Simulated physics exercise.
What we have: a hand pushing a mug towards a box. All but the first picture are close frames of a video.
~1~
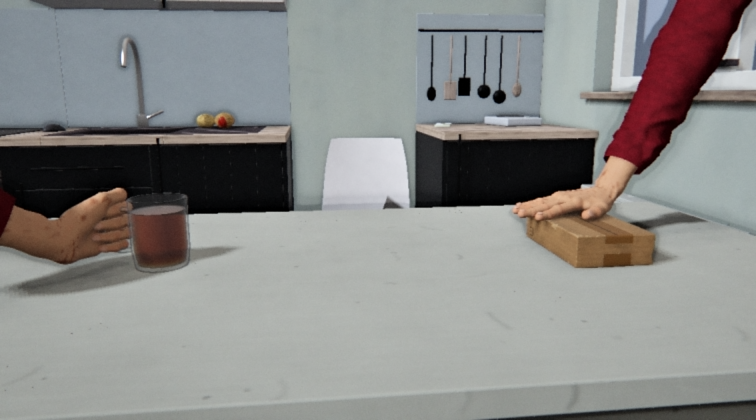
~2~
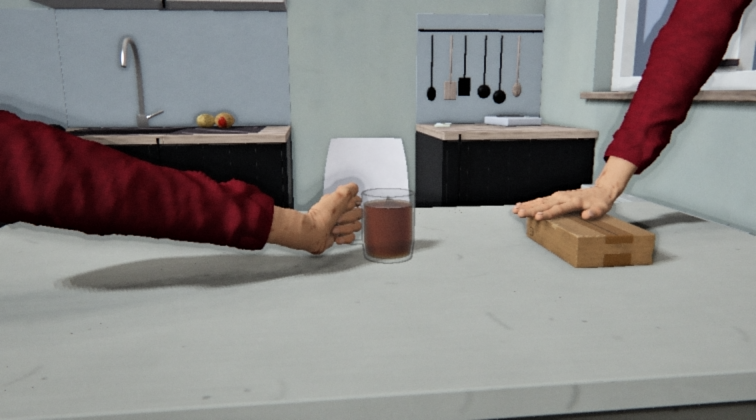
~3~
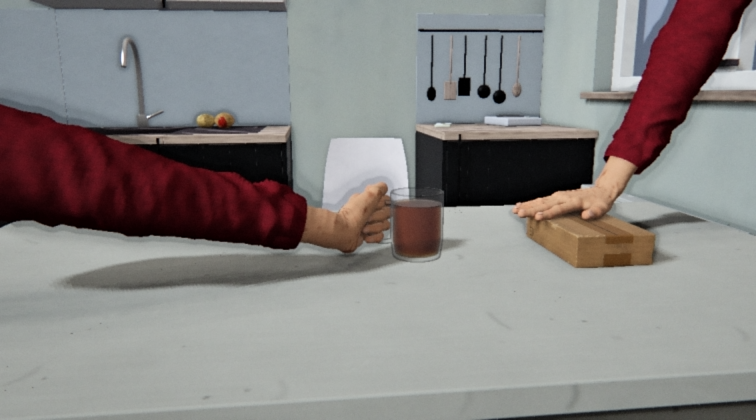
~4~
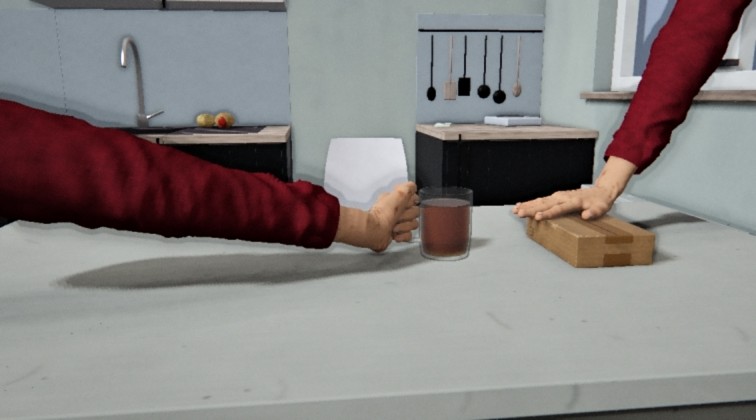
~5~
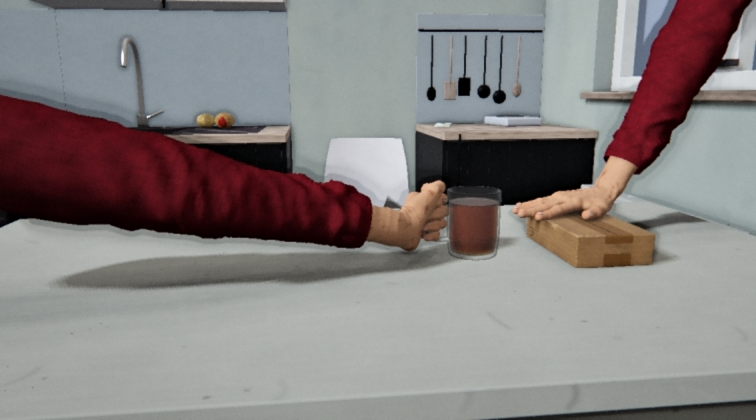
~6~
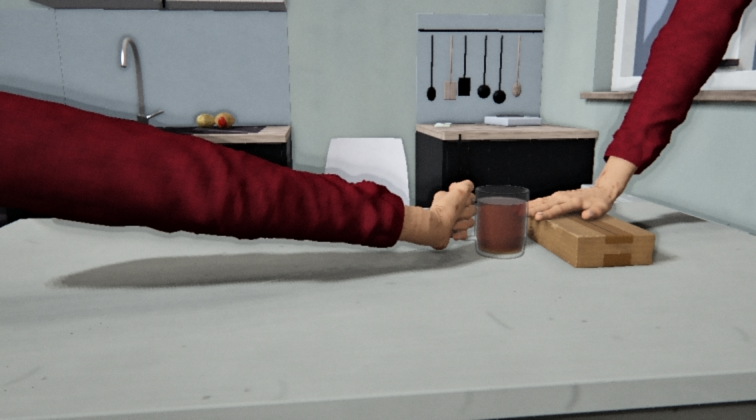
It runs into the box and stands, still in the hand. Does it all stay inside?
It spills.
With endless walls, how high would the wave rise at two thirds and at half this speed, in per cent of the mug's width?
Near 35 and 25 in a hundred.
Next, the mug meets the box.
After that, the iced tea surges up the wall; it has slopped over.
Finally, the mug stands at the box; it has slopped over.
